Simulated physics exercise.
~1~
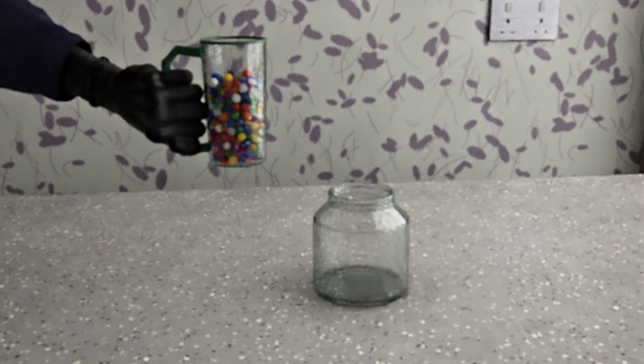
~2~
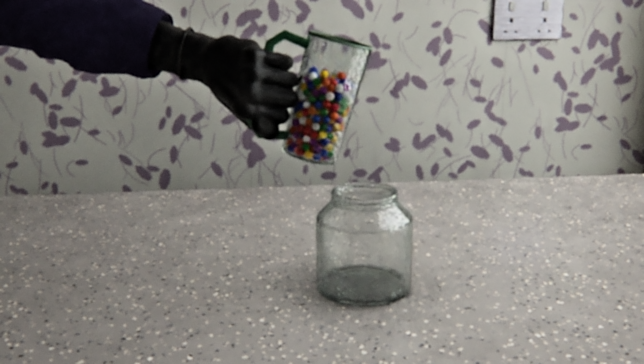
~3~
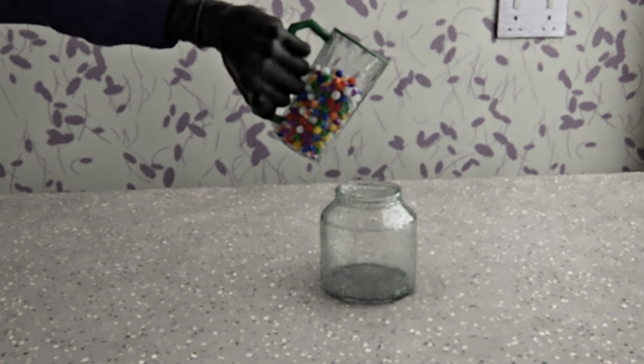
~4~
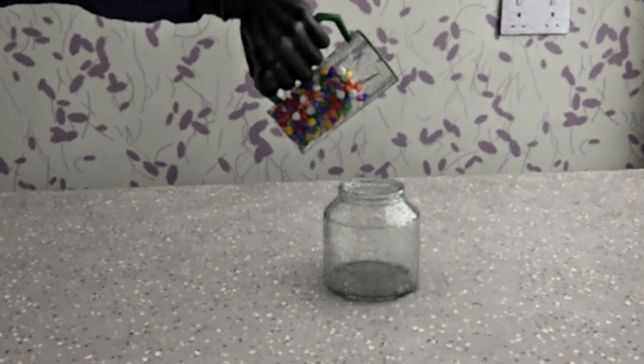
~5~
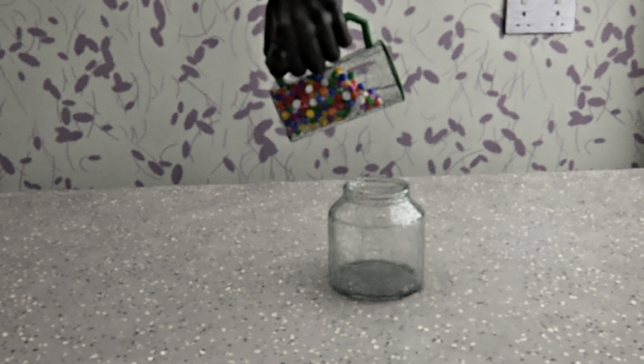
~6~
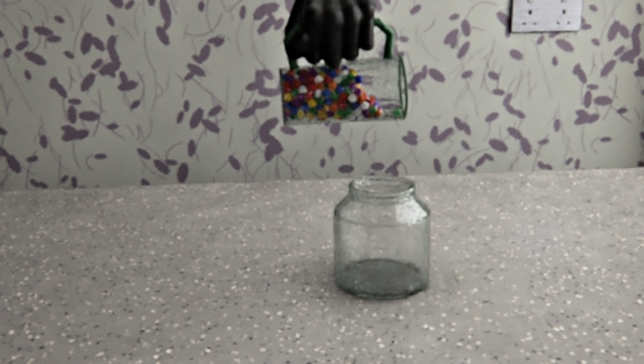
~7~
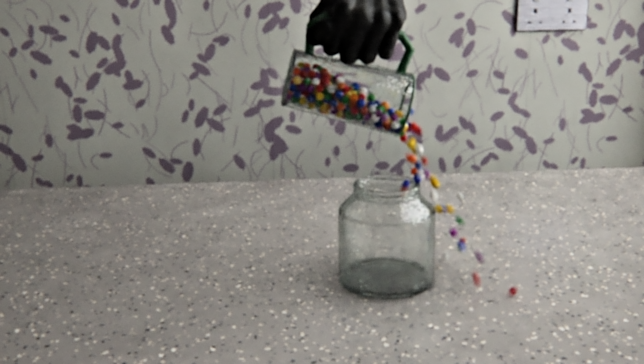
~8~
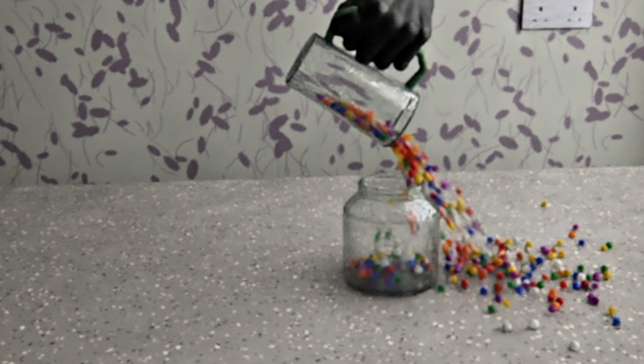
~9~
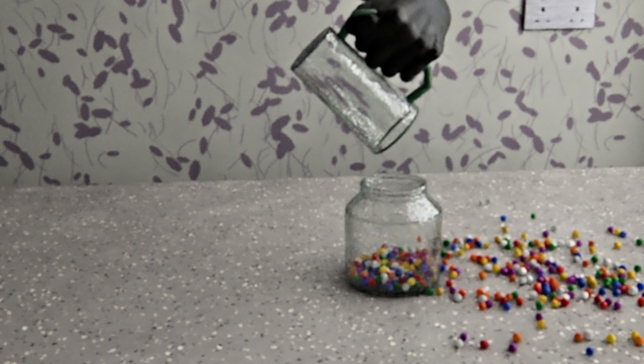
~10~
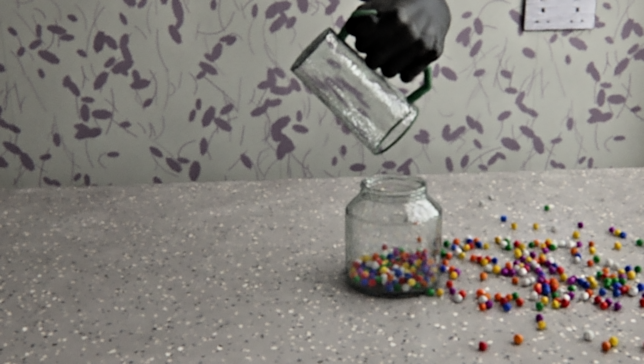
On a speckled counter, a gloved hand tips colourful beads from a clear cup, partly filling a glass jar but spilling most.
